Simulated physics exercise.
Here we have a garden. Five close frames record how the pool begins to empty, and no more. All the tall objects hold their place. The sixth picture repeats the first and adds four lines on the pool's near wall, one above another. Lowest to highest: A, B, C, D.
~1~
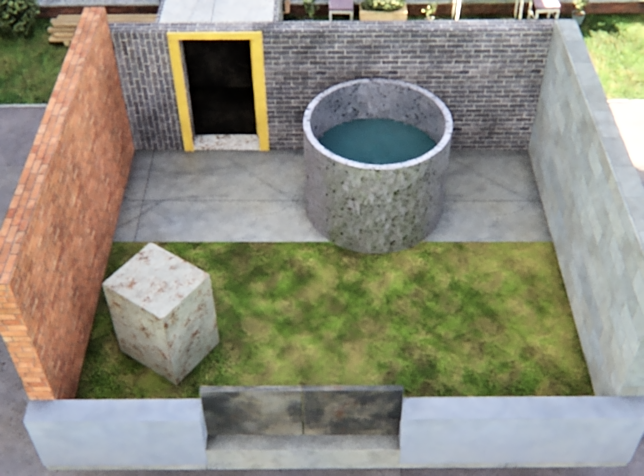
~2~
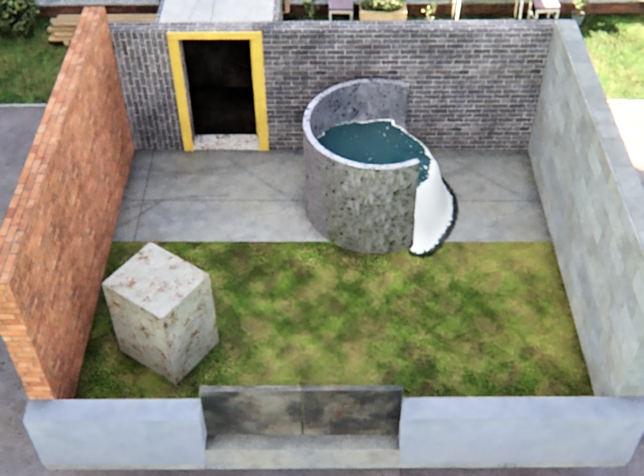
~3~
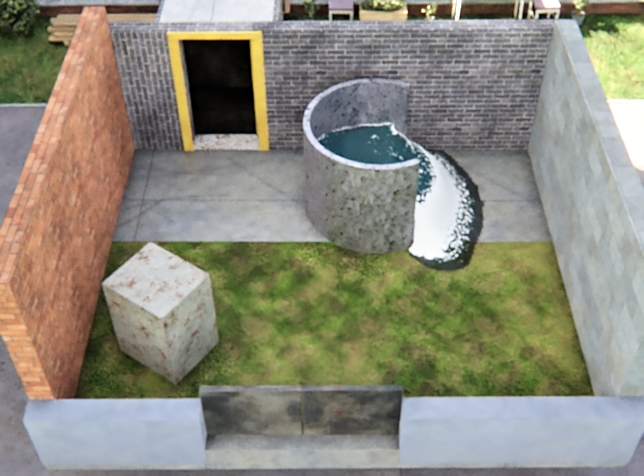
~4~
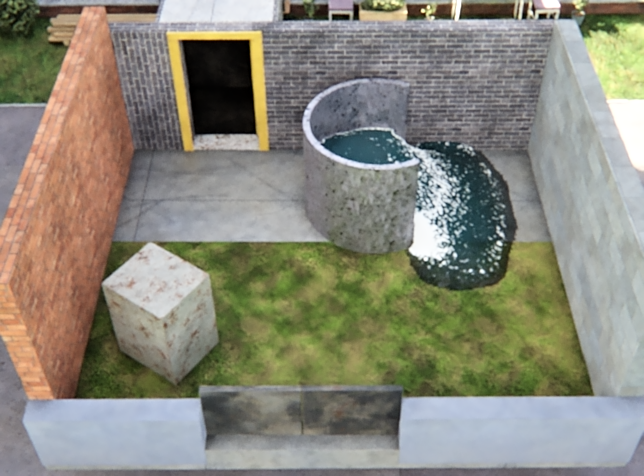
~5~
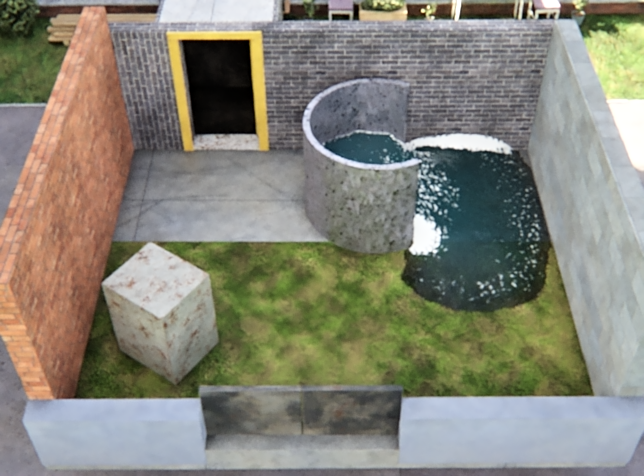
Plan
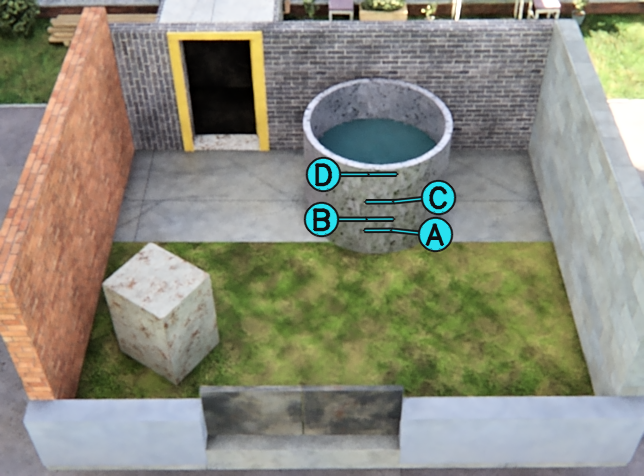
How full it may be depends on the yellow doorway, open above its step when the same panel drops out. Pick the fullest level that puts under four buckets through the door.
That is mark C.
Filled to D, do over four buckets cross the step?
Yes, that goes wrong.
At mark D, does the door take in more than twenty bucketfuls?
No, less.
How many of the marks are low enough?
Three.
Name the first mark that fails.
That is mark D.
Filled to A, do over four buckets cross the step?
No.
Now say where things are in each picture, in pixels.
Water in the pool at rest, its middle at (376, 157); foot of the yellow doorway at (227, 150); shut gate at (302, 395).
Water covers 2 % of the ground and shows as far out as (416, 249).
Water covers 6 % of the ground and shows as far out as (443, 260).
Water covers 12 % of the ground and shows as far out as (481, 280).
Water covers 19 % of the ground and shows as far out as (511, 300).
On the marked copy, A at (378, 230); B at (379, 219); C at (380, 201); D at (381, 174); from the bottom up A, B, C, D.
With A, nothing gets over.
With B, nothing gets over.
With C, a splash gets over, under a bucket.
With D, about 11 bucketfuls get in.
